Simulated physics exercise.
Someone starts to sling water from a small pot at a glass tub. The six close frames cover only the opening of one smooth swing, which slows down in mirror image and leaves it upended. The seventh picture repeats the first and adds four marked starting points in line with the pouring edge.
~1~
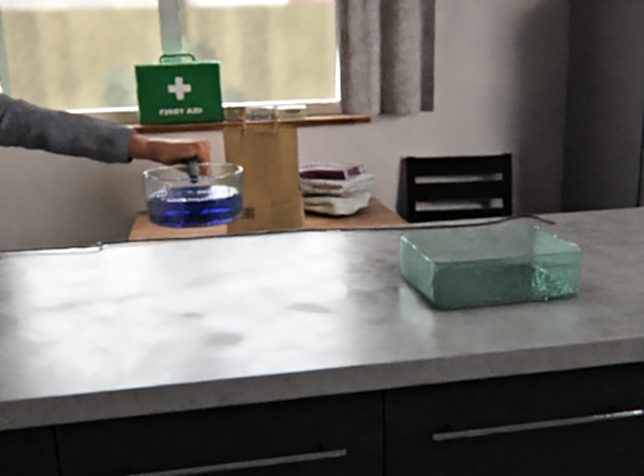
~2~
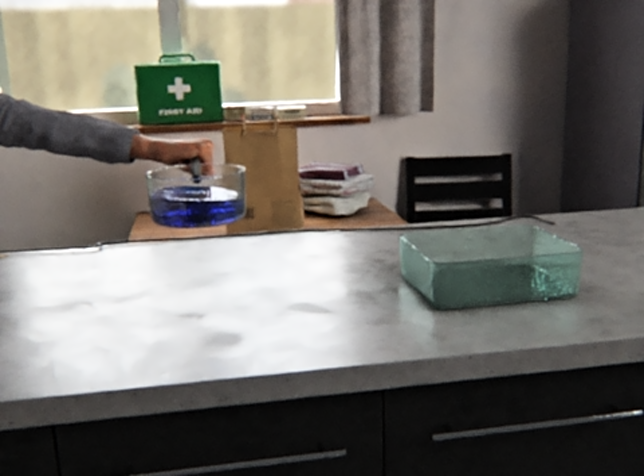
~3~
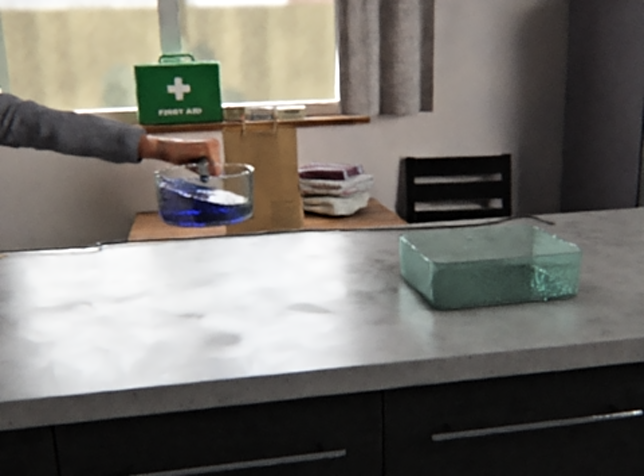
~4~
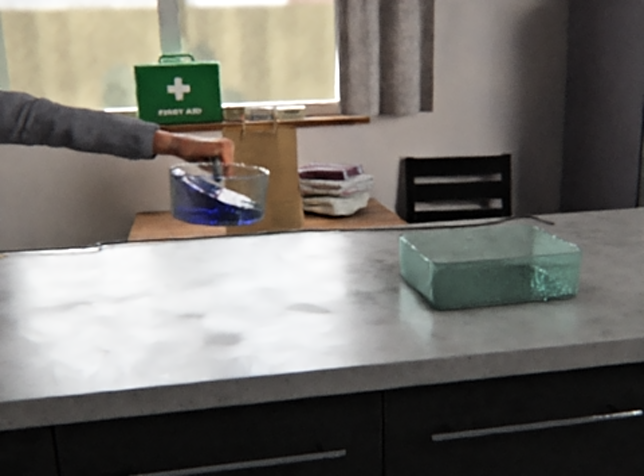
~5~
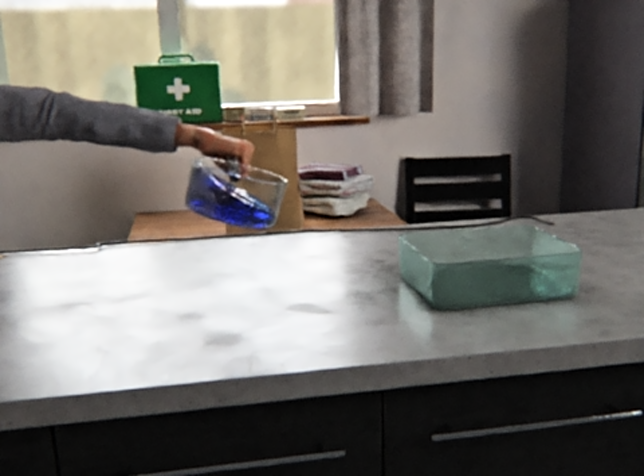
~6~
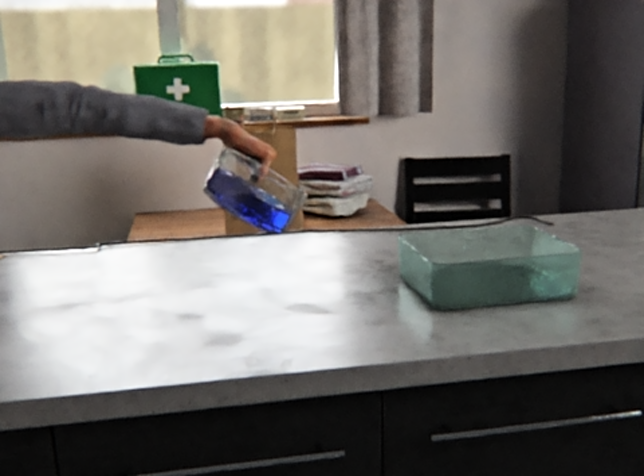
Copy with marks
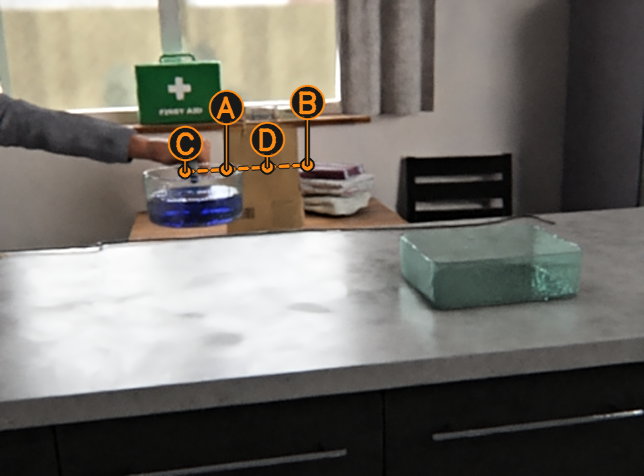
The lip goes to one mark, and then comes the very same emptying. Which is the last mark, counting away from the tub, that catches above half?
Take D.
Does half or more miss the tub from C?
Yes, that goes wrong.
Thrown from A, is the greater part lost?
Yes, that goes wrong.
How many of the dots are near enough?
Two of them.
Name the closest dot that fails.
Here it is dot A.
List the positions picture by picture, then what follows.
Upright, lip at (240, 168); tub from (431, 309) to (578, 295); nothing has left yet.
Upright, lip at (243, 168); nothing has left yet.
Upright, lip at (251, 168); nothing has left yet.
Tipped about 5°, lip at (266, 171); nothing has left yet.
Tipped about 17°, lip at (286, 180); nothing has left yet.
Tipped about 33°, lip at (305, 193); nothing has left yet.
On the marked copy, A at (226, 169); B at (307, 164); C at (185, 171); D at (267, 167).
For dot A, about 13 % lands in the tub, 81 % falls short and 7 % goes beside or beyond.
For dot B, about 65 % lands in the tub, 5 % falls short and 31 % goes beside or beyond.
For dot C, about 0 % lands in the tub, 98 % falls short.
For dot D, about 72 % lands in the tub, 13 % falls short and 15 % goes beside or beyond.
